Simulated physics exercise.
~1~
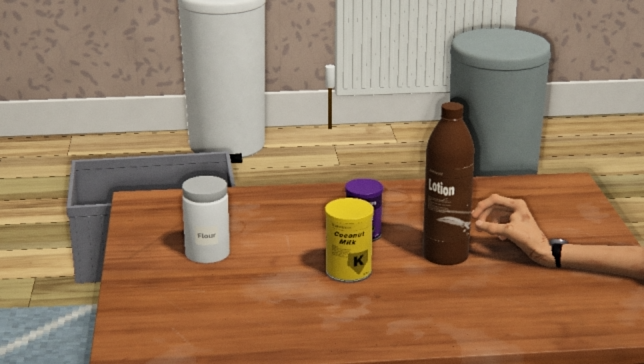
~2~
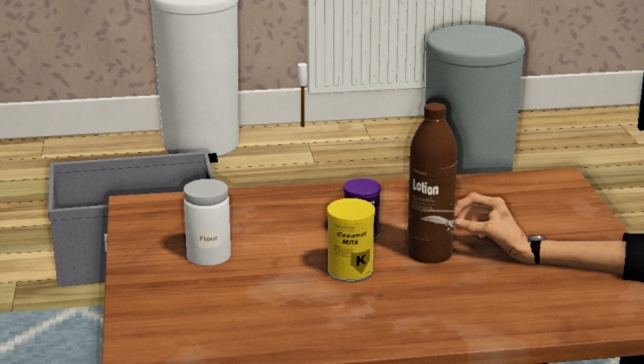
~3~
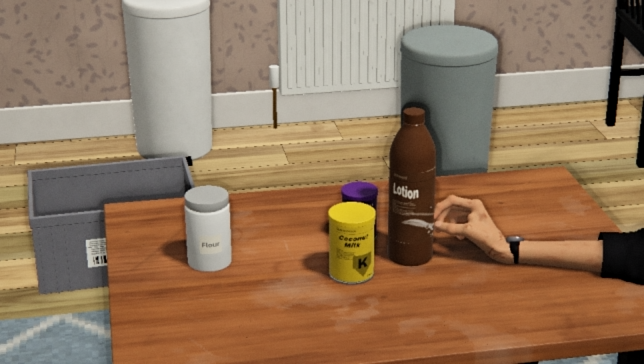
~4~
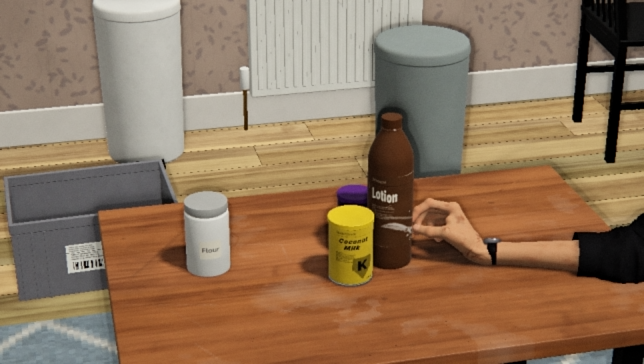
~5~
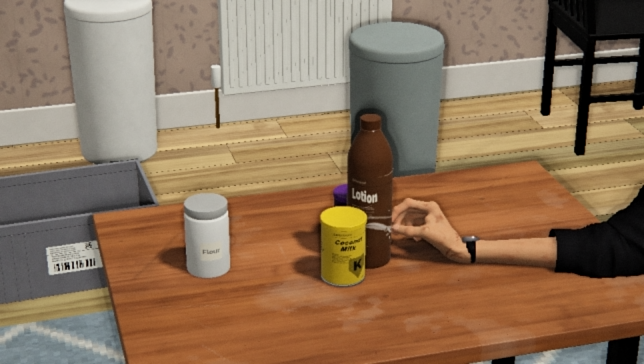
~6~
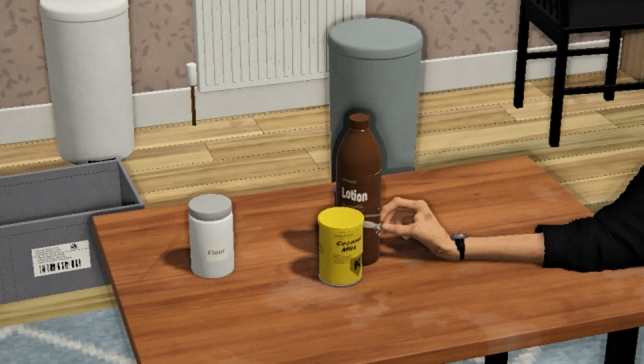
Wooden table in a room with a hand slowly pushing a brown lotion bottle left, ending upright partly behind a yellow tin.
